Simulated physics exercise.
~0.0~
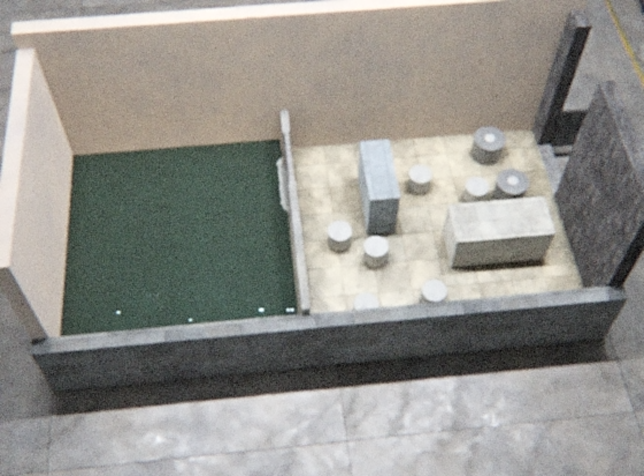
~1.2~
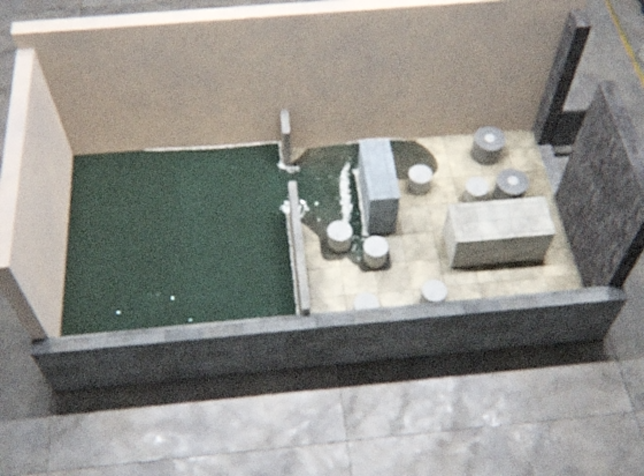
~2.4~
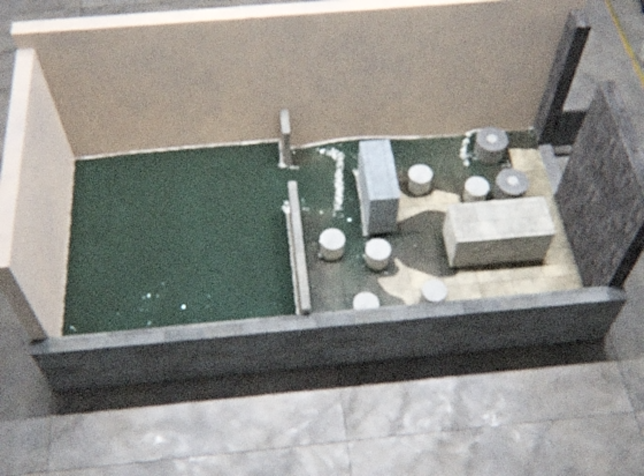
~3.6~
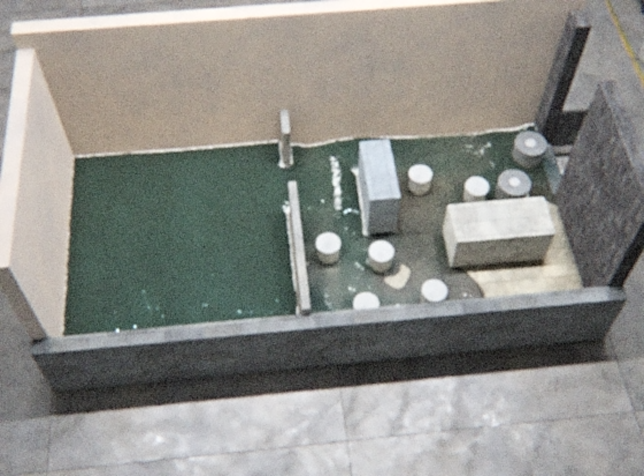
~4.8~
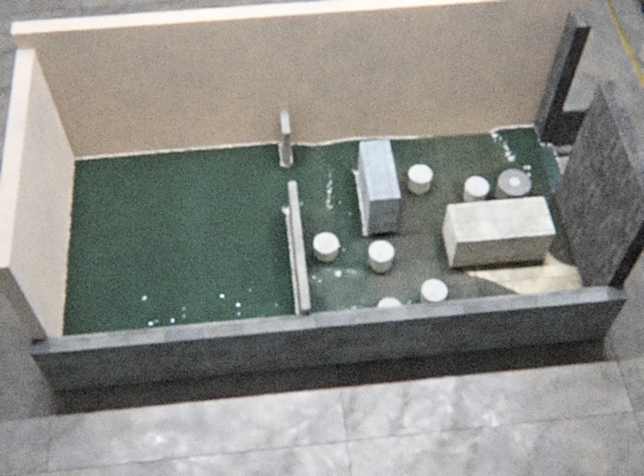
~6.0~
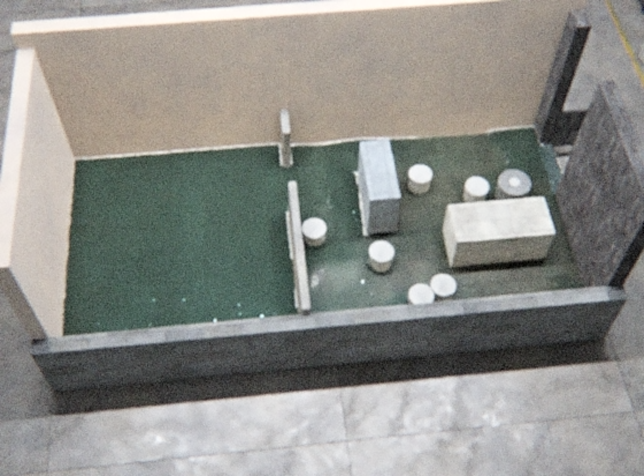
Two adjoining rooms seen from above, dark green water spreading from left to right, shifting small tubs and covering the pale floor.
